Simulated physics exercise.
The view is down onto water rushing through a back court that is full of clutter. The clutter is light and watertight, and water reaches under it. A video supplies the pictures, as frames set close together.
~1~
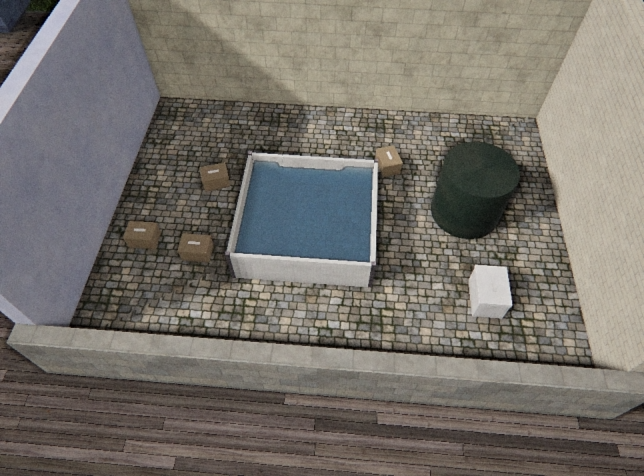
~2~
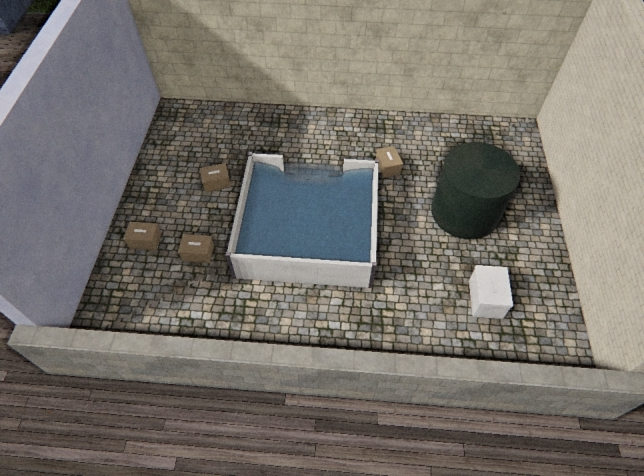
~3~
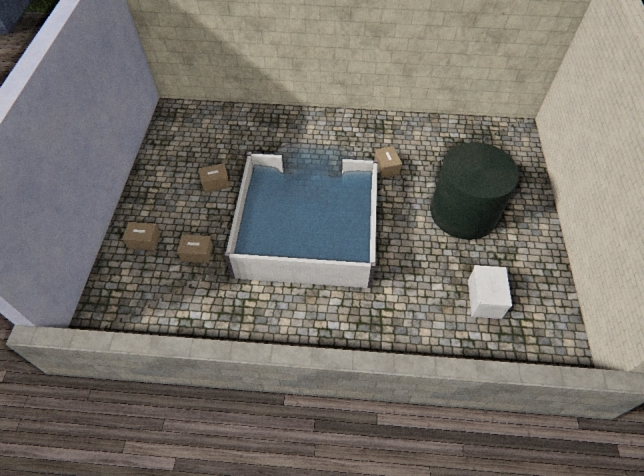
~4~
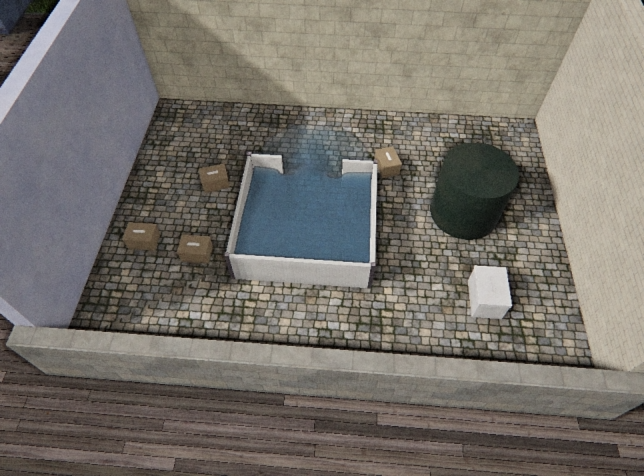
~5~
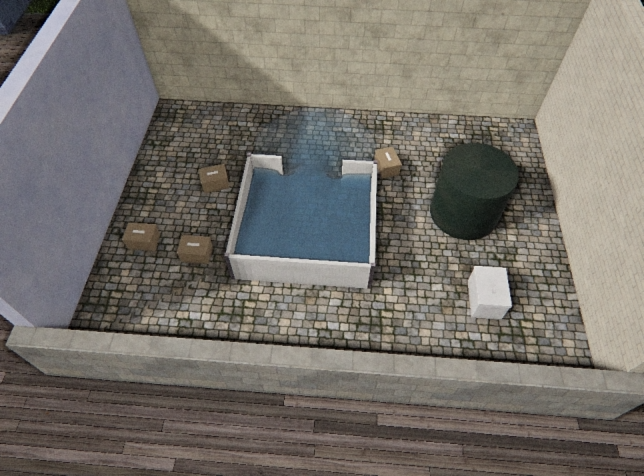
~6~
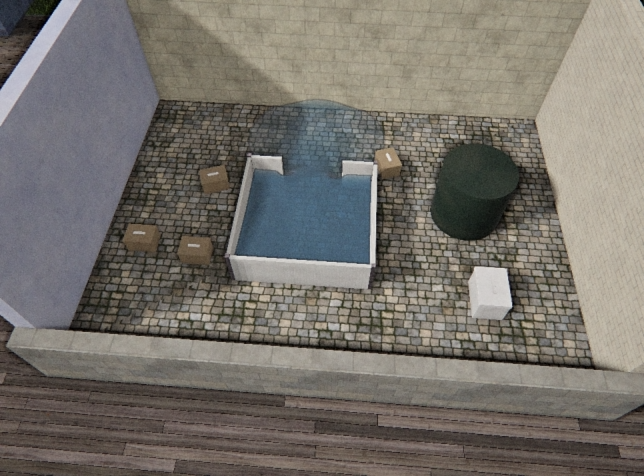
A walled court paved in cobblestones, with wooden planks outside its low front wall, is seen from high above. A white-sided square pool of blue water sits near the middle, with brown boxes around it, and a dark green cylinder and a white block to the right. The pool's back side opens in the middle and water spreads through the gap toward the rear wall, while the boxes and camera stay still.
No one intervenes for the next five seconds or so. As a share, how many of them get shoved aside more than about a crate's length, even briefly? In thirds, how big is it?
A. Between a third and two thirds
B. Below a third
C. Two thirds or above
Below a third.
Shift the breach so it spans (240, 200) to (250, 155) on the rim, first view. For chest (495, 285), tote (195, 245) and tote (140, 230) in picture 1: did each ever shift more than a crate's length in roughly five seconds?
Listed in turn, never travels that far, never travels that far, ends up that far off.
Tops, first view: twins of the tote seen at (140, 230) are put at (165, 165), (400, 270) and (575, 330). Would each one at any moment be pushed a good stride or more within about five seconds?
One by one: Knocked well away; hardly budges; hardly budges.
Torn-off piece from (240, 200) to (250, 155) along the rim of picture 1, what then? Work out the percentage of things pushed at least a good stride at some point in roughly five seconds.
Estimate: Some 40 per cent.
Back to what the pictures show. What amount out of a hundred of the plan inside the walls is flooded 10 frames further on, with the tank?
That works out to about 35 in a hundred.
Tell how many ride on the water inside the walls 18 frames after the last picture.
By my count, 0.
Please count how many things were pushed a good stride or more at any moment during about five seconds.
That works out to 1.
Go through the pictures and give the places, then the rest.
A tote at (194, 243) rests on the ground; a tote at (214, 172) rests on the ground; 0 of 5 have shifted, in the first picture.
A tote at (195, 244) rests on the ground; a tote at (214, 173), on the bottom; 0 of 5 have shifted, in the second picture.
A tote at (194, 244), on the bottom; a tote at (213, 173) rests on the ground; 0 of 5 have shifted, in the third picture.
A tote at (194, 244) rests on the ground; a tote at (213, 173), on the bottom; 0 of 5 have shifted, in the fourth picture.
A tote at (193, 245) rests on the ground; a tote at (213, 173), on the bottom; 0 of 5 have shifted, in the fifth picture.
A tote at (194, 246) rests on the ground; a tote at (213, 174) rests on the ground; 0 of 5 have shifted, in the sixth picture.
A moment on, 0 of 5 are well off their spots; 0 afloat.
Next, 0 of 5 are well off their spots; 0 afloat.
Later, 0 of 5 are well off their spots; 0 afloat.
In the end, 1 of 5 are well off their spots, and 1 have been at some point; 0 afloat.
